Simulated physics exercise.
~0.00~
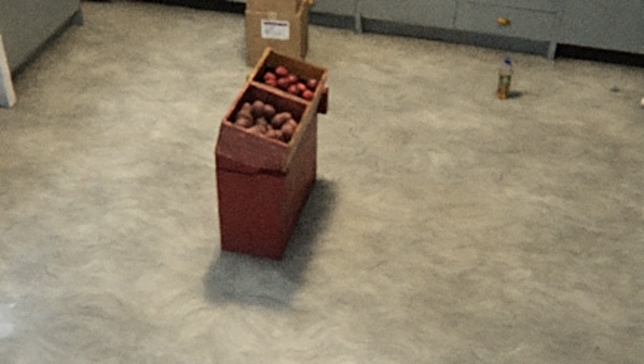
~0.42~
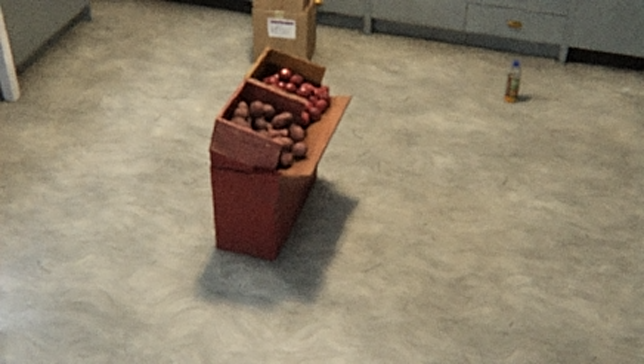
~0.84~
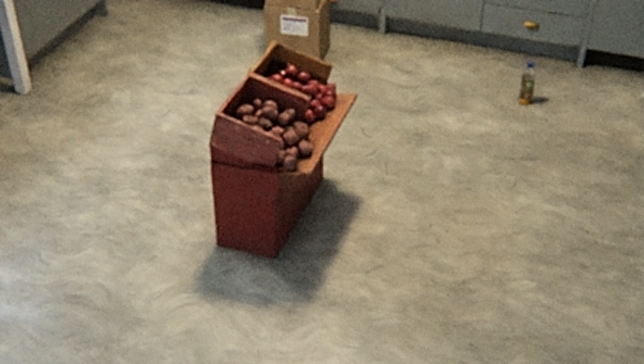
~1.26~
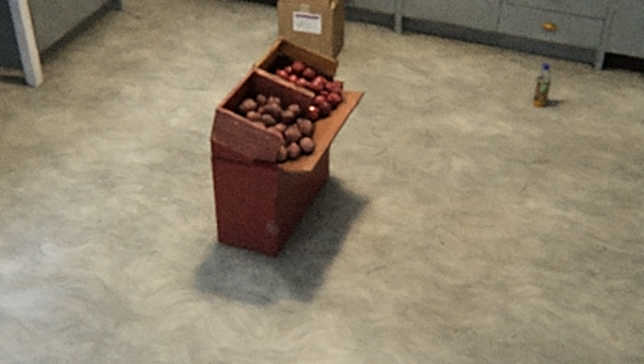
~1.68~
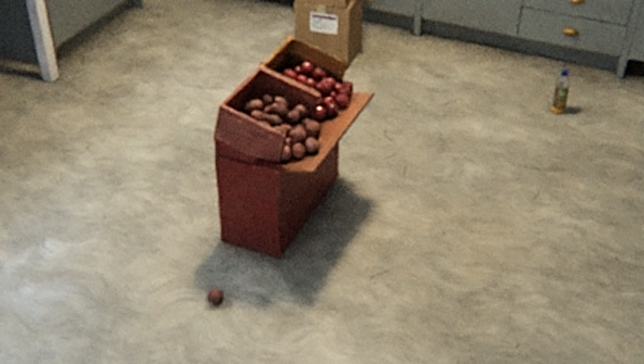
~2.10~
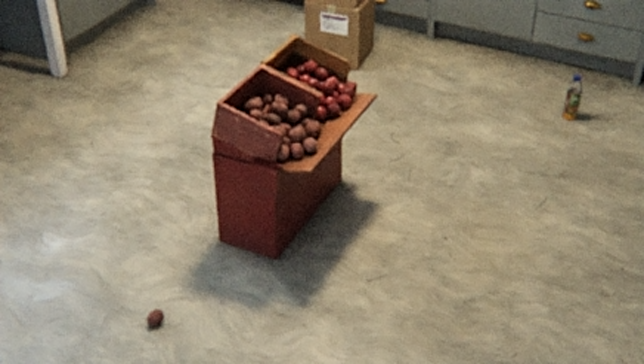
The front flap of a red bin holding apples and potatoes in separate compartments swings open and stays lowered, and the contents shift forward onto it. One potato drops to the floor and rolls left, ending away from the bin, while the rest remain inside or on the flap.
